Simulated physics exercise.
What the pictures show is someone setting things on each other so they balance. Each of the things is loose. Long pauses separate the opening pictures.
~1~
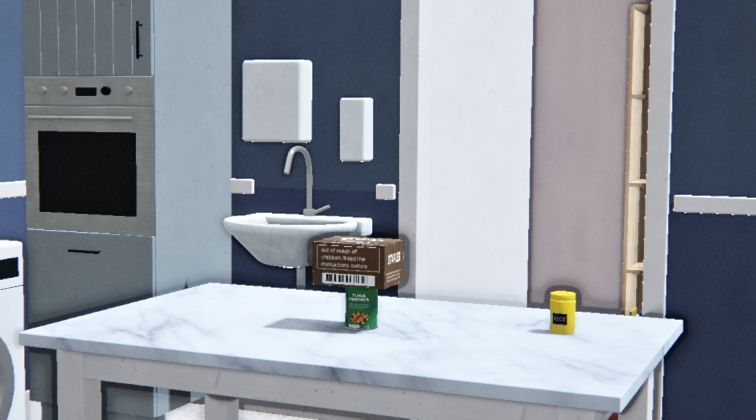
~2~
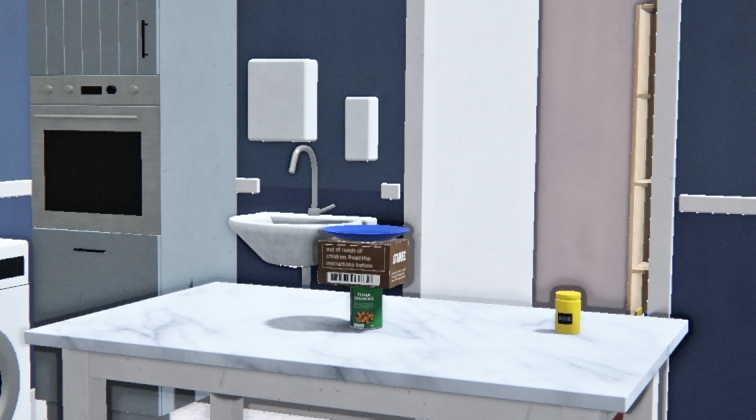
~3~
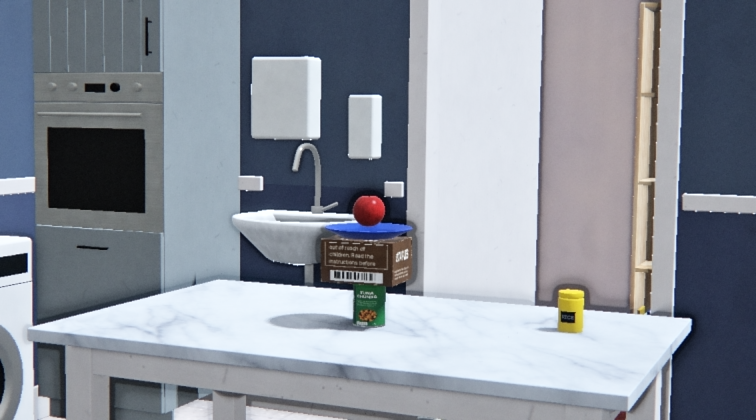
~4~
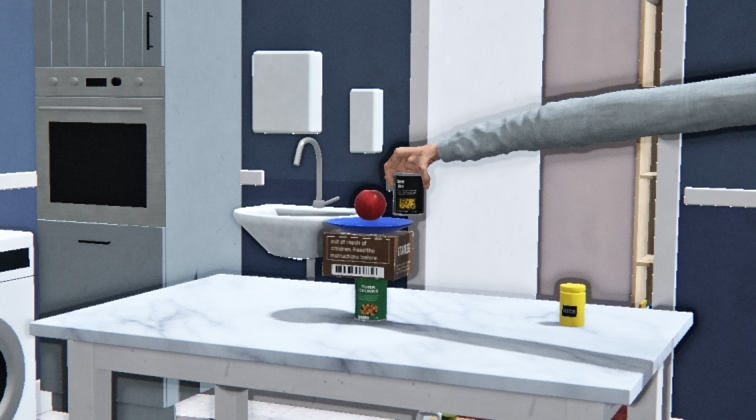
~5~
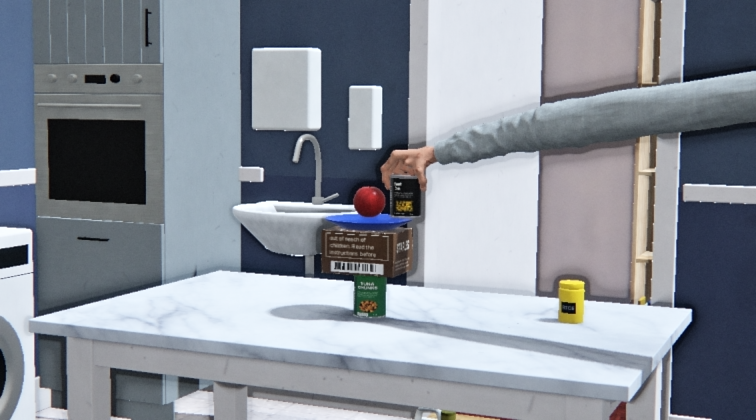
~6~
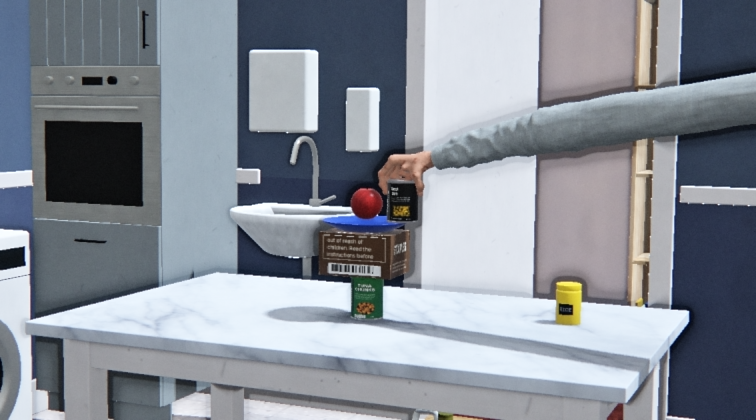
A red ball-like object sits on a blue plate atop a brown box balanced on a green tin, on a white marble table in a kitchen, seen from the front. A yellow jar stands at right, with a sink and oven behind. Plate and red object appear in turn, then a grey-sleeved arm from the right lowers a black tin onto the plate's right side as the view shifts slightly.
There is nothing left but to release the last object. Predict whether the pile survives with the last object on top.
It survives.
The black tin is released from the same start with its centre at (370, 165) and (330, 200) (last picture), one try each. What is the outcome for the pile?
The pile tips over in the first case, then in the second case it remains stable.
Then, 0.30 s on from there, no change.
Then, 0.80 s on from there, black tin resting near (403, 202).
In the end, all 6 unmoved. At the end, from the last picture's camera, black tin near (403, 202). The pile stays up.
